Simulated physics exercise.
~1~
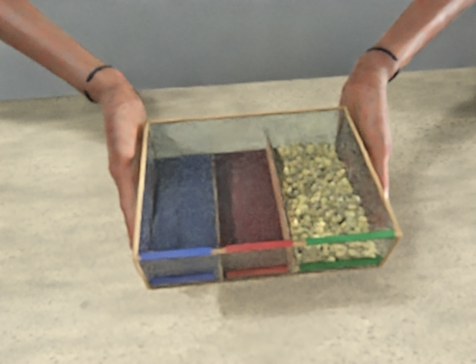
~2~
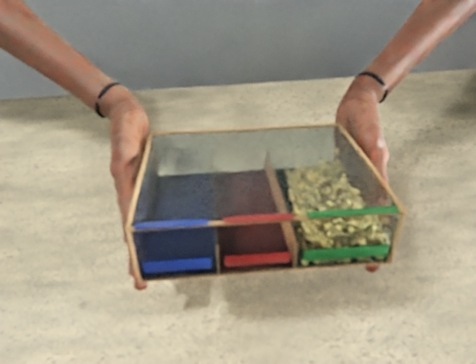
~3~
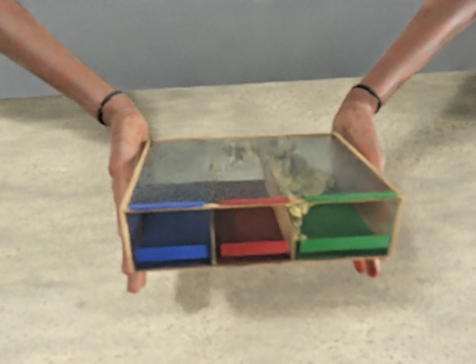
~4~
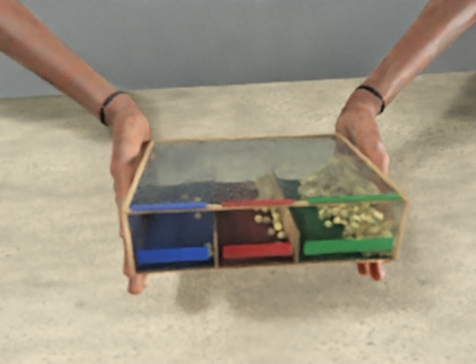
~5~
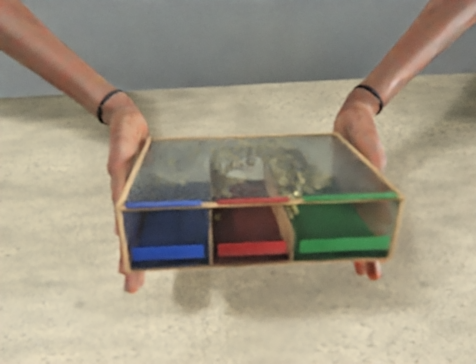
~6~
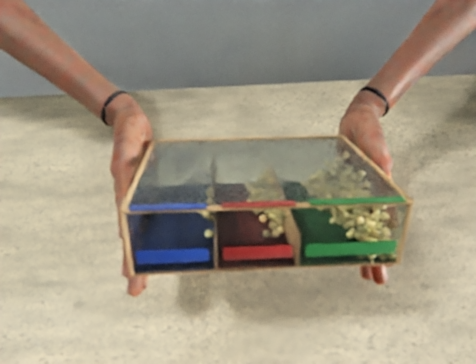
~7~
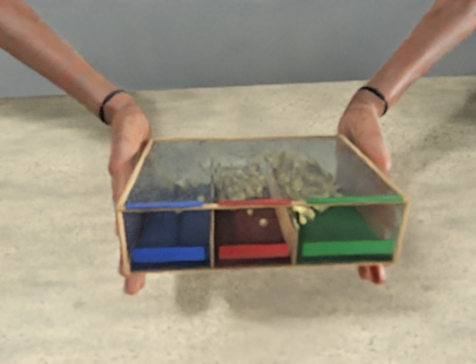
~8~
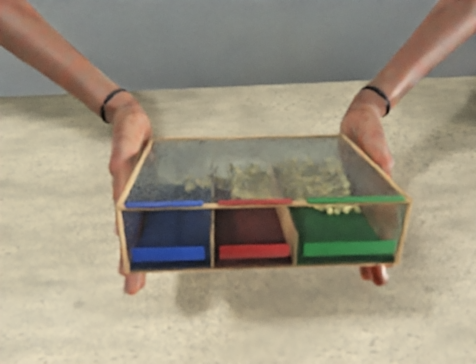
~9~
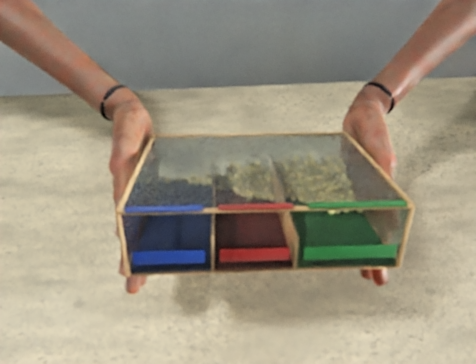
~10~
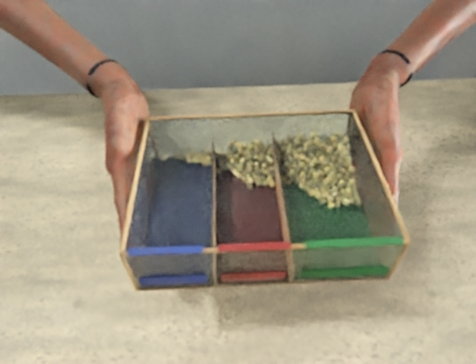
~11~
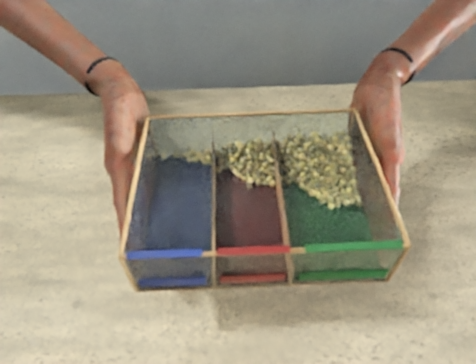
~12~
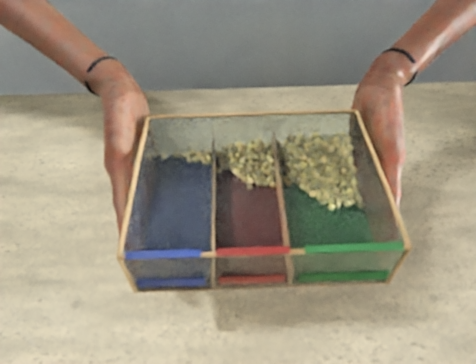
Soya beans lie heaped in the green compartment at the right of a clear-lidded box, held in two hands above a pale surface, while the blue and red compartments are empty. The hands tip the box so its coloured front edge faces the viewer, then shake it. The beans tumble forward and back, and some spill across the divider into the middle red section, with a few reaching blue. The box is brought level again. It comes to rest with most beans in green, a smaller pile in red and a few in blue, all gathered towards the back.
